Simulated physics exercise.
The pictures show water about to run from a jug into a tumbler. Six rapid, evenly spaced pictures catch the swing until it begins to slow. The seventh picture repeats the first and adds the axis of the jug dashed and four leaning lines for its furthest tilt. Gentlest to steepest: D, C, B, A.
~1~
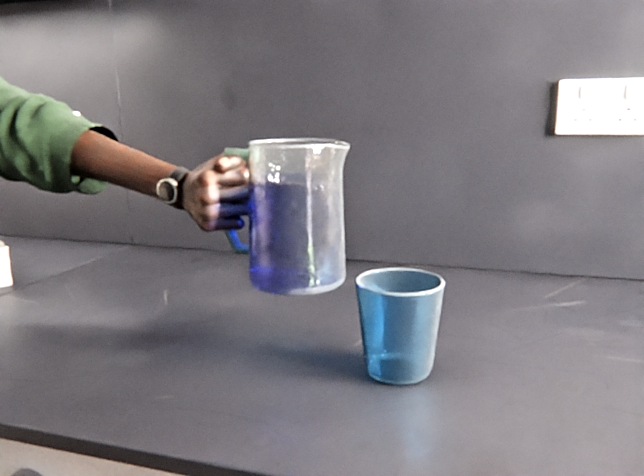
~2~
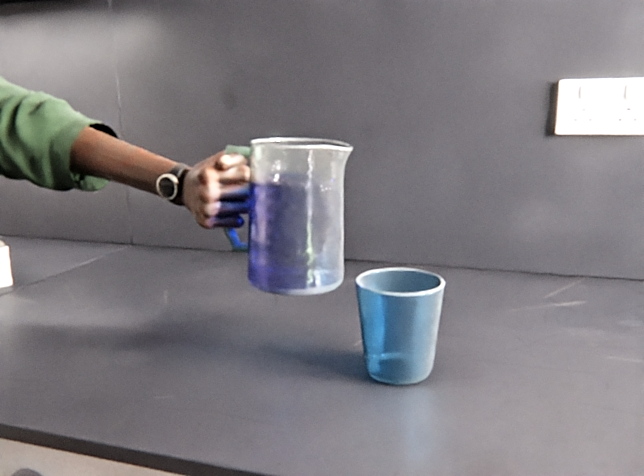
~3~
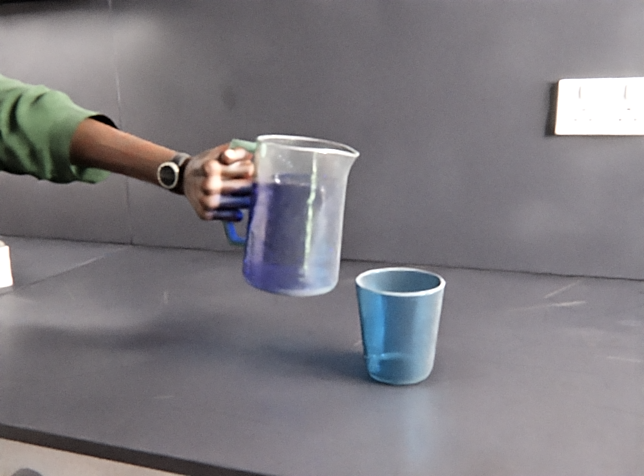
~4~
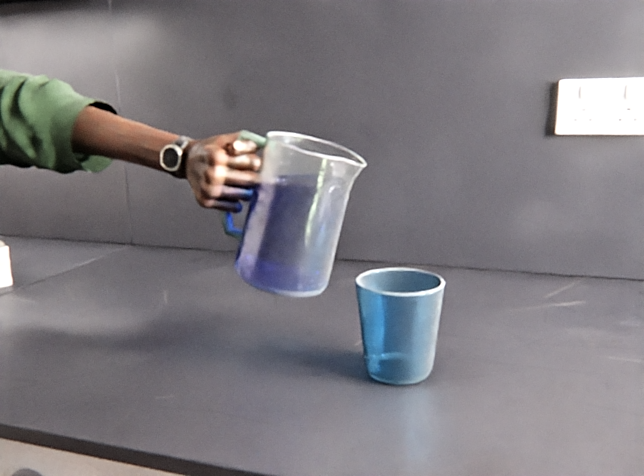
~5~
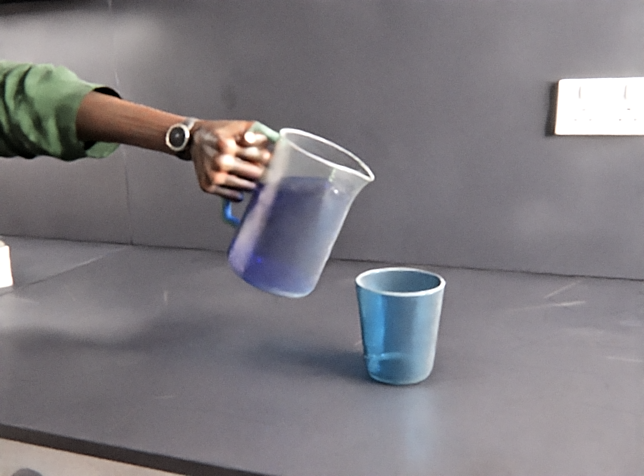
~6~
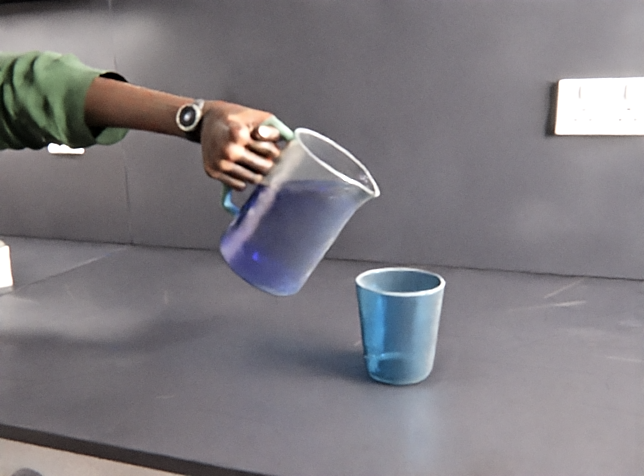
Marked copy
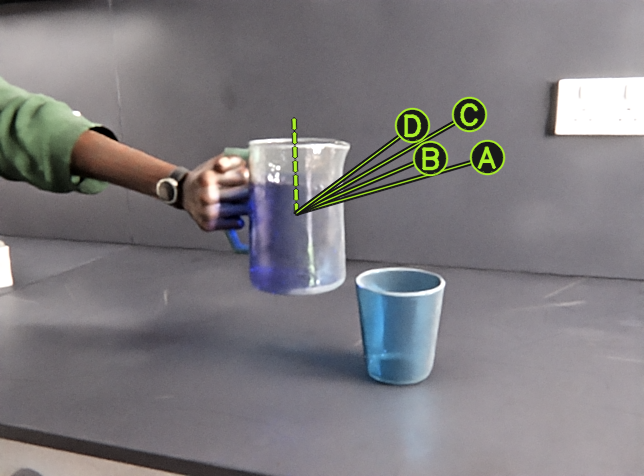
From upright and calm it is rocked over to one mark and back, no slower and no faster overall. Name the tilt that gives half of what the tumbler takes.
Choose B.
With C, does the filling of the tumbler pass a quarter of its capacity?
Yes, it does.
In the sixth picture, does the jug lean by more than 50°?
No.
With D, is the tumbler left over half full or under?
Under.
On the marked copy, A at (471, 162); B at (414, 163); C at (454, 122); D at (399, 136).
For tilt A, the tumbler ends with about 69 % of what it can hold; 3 % of the water is spilt.
For tilt B, the tumbler ends with about 53 % of what it can hold.
For tilt C, the tumbler ends with about 34 % of what it can hold.
For tilt D, the tumbler ends with about 21 % of what it can hold.
